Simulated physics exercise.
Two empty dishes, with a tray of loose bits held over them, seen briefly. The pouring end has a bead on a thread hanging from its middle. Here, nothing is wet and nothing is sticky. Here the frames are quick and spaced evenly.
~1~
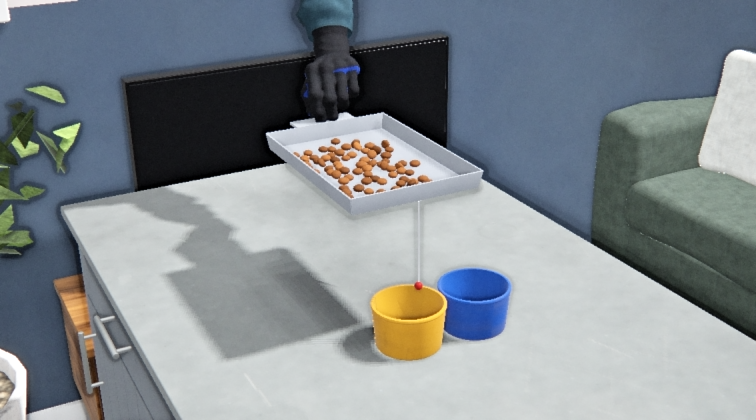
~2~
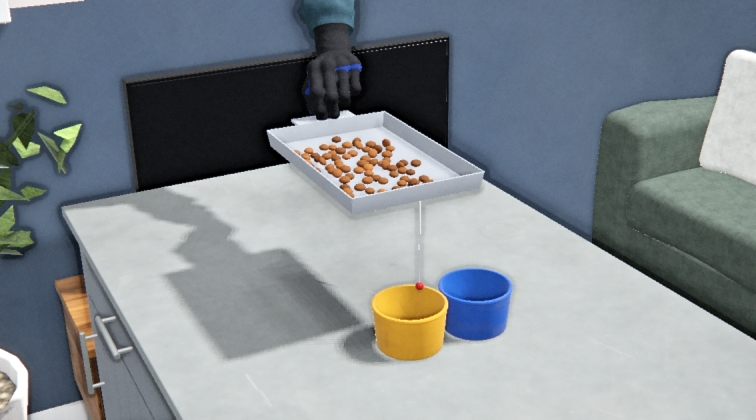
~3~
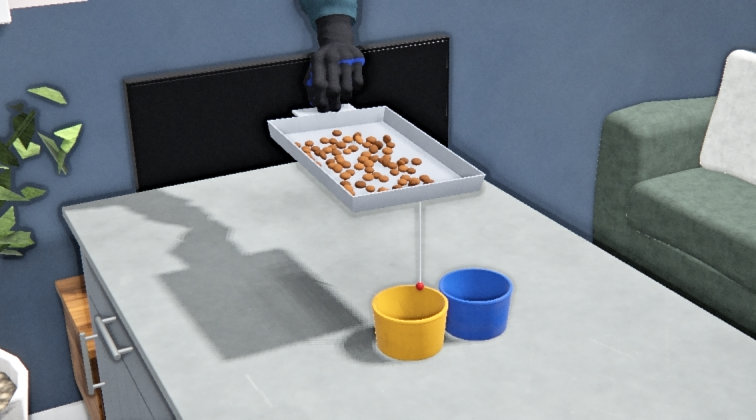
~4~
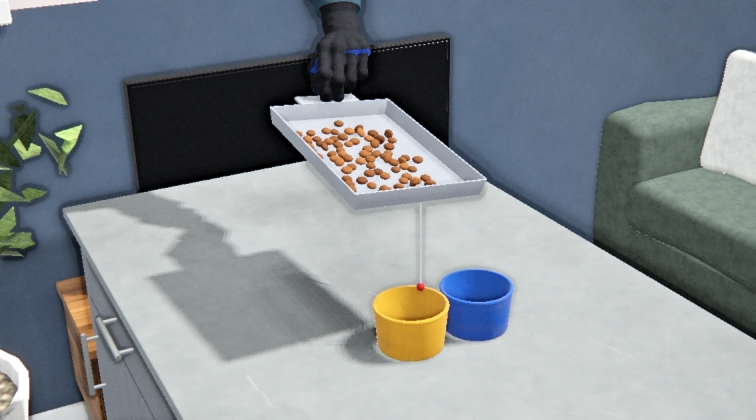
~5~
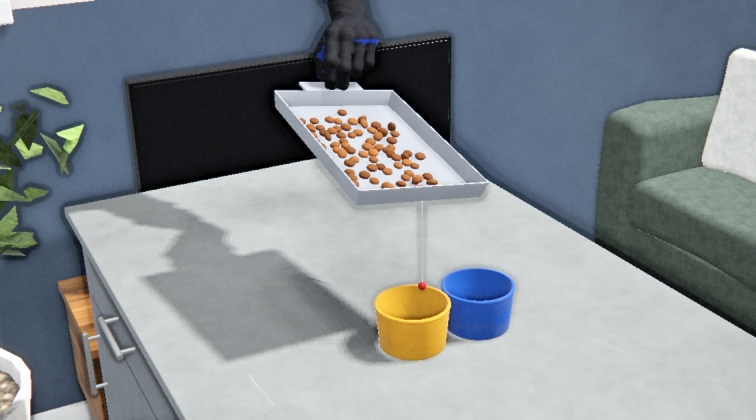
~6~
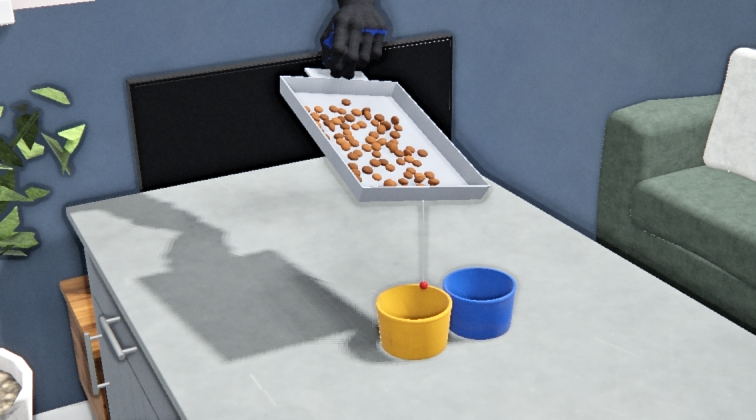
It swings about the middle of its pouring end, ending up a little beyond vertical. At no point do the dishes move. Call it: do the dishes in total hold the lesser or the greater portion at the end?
In total they hold the greater portion.
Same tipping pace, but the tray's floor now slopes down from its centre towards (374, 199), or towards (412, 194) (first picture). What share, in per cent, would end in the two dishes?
That comes to 10 per cent the first time and 20 per cent the second.
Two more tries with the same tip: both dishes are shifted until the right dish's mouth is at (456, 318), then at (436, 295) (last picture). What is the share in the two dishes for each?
In order: 0 percent and 10 percent.
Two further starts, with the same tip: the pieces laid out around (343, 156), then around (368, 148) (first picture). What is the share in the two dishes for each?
Near 90 and 90 percent respectively.
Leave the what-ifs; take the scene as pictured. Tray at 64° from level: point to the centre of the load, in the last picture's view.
Around (451, 178).
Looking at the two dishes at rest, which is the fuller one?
Observation: The greater share ends in the dish at the right.
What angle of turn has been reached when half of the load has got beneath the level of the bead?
At roughly 105°.
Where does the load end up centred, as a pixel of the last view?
At about (478, 310), give or take.
Shortly afterwards, tray tipped steeply; all but a few on the tray; only a few in the air.
Next, tray tipped past a quarter turn; near a quarter on the tray; near half in the right dish; only a few outside both; near a quarter in the air.
Some moments later, tray tipped past a quarter turn; all but a few in the right dish; a little outside both.
In the end, tray tipped past a quarter turn; none at all in the left dish; all but a few in the right dish; a little outside both.
